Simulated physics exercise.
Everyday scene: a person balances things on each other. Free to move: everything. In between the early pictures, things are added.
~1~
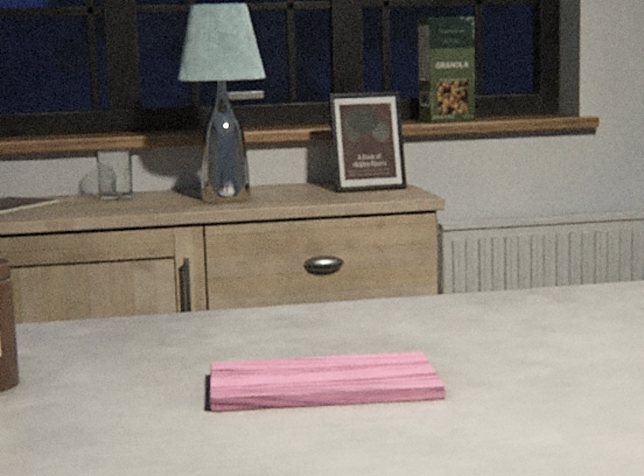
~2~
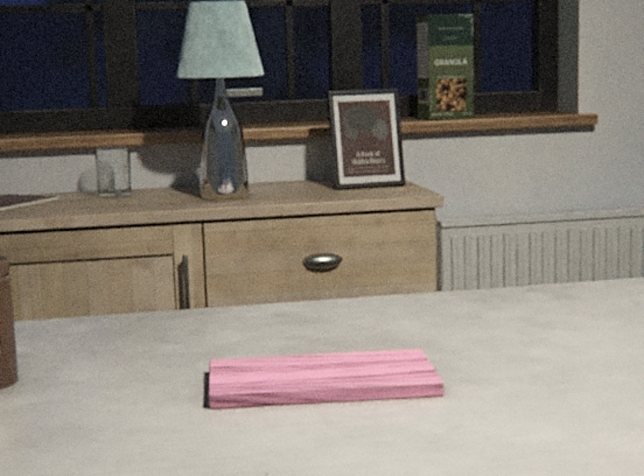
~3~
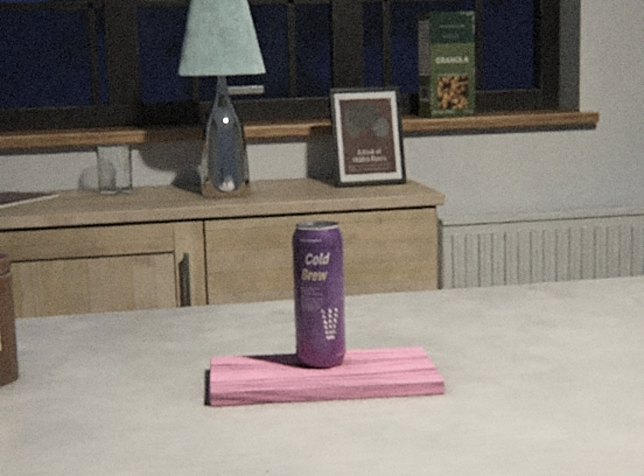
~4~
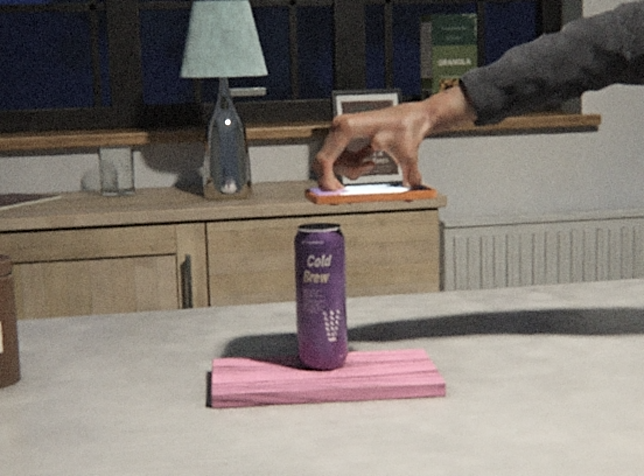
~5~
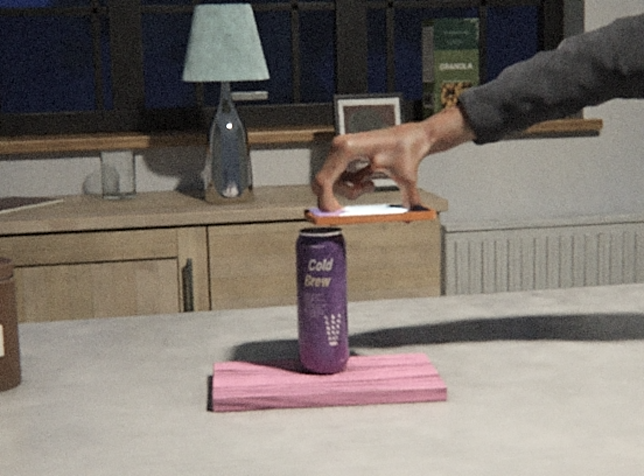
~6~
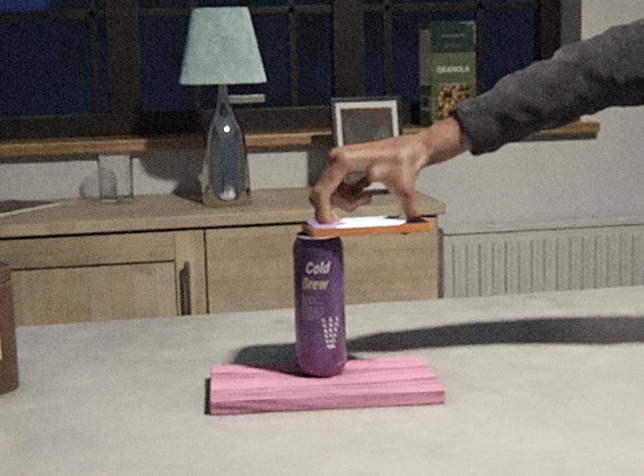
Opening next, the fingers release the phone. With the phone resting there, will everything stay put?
Turns out it can't take it.
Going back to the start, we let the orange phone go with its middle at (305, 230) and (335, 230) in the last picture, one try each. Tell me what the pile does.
With the first placement the pile remains stable, with the second it remains stable.
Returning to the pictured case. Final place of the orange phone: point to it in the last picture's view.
I'd point to roughly (441, 363).
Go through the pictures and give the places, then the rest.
In the first picture, the last thing is not in view yet.
In the second picture, the last thing is not in view yet; pink board (322, 377).
In the third picture, the last thing is not in view yet; purple can (319, 294).
The fourth picture shows coming down; orange phone (370, 193); pink board (324, 377).
The fifth picture shows coming down; orange phone (369, 215); purple can (322, 300).
The sixth picture shows in place under the hand; orange phone (366, 226); pink board (323, 384).
Then, 0.30 s past the last view, orange phone now fallen.
Then, 0.50 s past the last view, things are still on the move.
Then, 1.00 s past the last view, nothing new.
Finally, fallen, orange phone; the other 4 still in place. Final places as the last picture's camera would see them, orange phone near (440, 363). The pile gives way.
